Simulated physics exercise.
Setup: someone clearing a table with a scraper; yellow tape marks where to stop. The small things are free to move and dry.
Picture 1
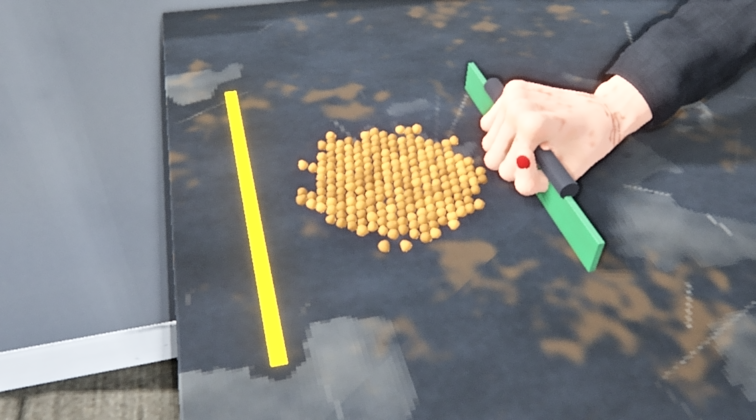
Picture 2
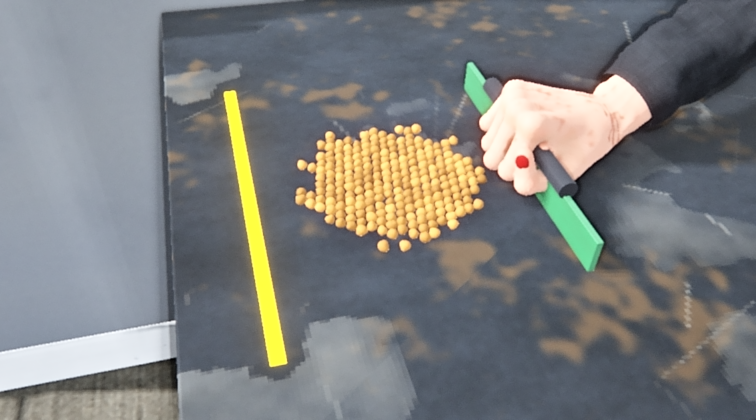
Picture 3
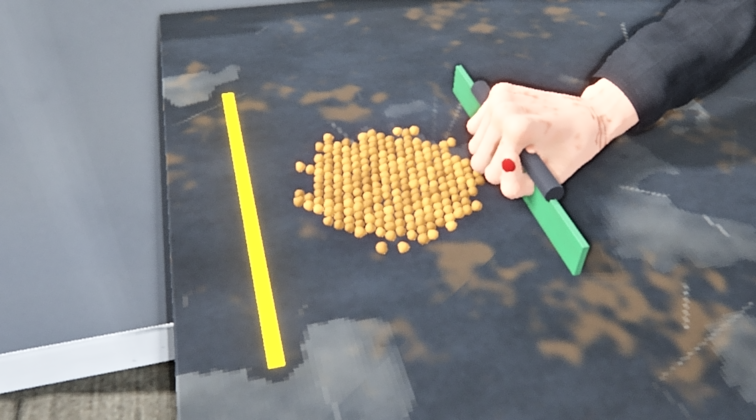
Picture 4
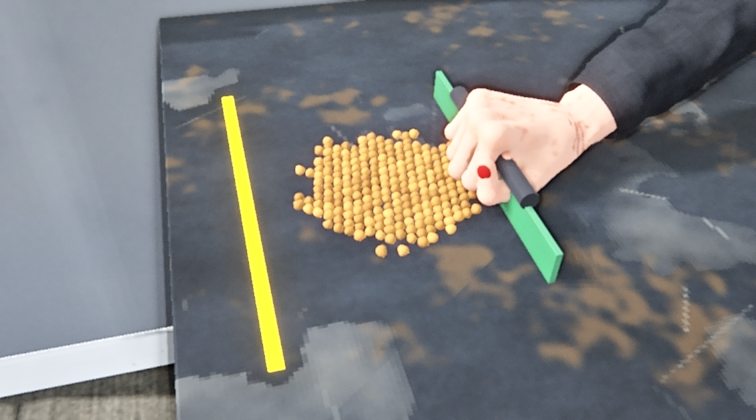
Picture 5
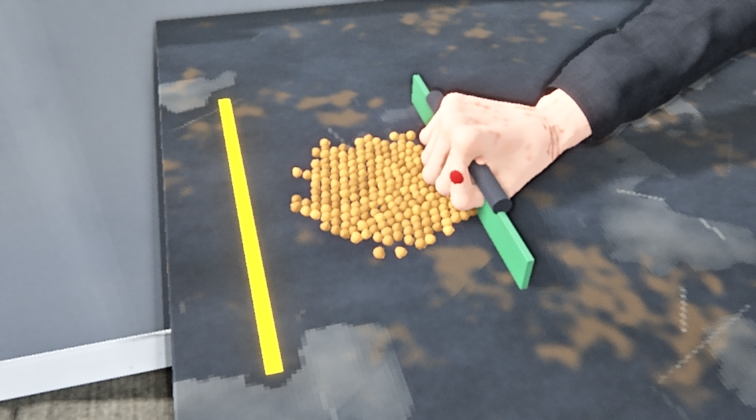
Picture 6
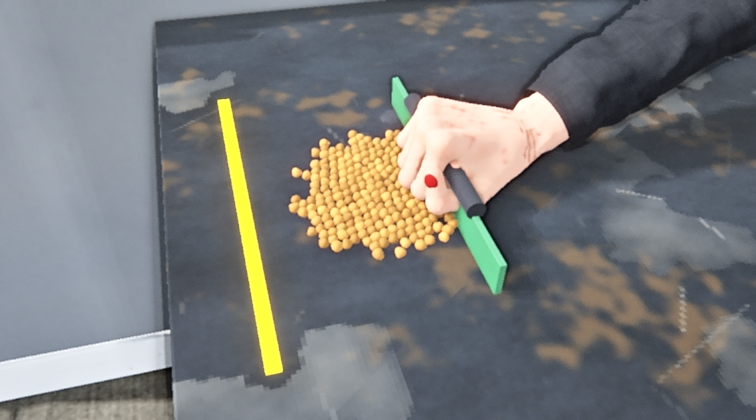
A hand holding a green scraper rested beside a heap of small round golden balls on a dark table, then slid it left into them, bunching the heap slightly toward the yellow strip.
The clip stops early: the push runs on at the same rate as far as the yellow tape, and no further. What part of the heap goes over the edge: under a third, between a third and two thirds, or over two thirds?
Heap lost: Short of a third.
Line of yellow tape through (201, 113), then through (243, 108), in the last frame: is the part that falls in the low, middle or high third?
First try: Between a third and two thirds; second try: Under a third.
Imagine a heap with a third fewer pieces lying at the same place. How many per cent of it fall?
I'd say close to 10 %.
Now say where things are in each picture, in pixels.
In the first frame, scraper near (585, 240), at rest; yellow tape near (232, 102), about a palm's width from the edge; edge at (171, 218); the heap near (388, 180), roasted chickpeas.
In the second frame, scraper near (584, 240), at rest.
In the third frame, scraper near (570, 243); the heap near (386, 182).
In the fourth frame, scraper near (545, 251).
In the fifth frame, scraper near (517, 257); the heap near (382, 187), a little pushed along.
In the sixth frame, scraper near (491, 261); yellow tape near (225, 110); edge at (164, 226); the heap near (372, 189), near two thirds pushed along.
Shortly afterwards, scraper still moving, near (337, 171); heap all on the table, its front near (227, 218).
Next, scraper stopped at the yellow tape; heap a little over the edge.
Some moments later, scraper stopped at the yellow tape; heap near a quarter over the edge.
In the end, scraper stopped at the yellow tape; heap near a quarter over the edge.
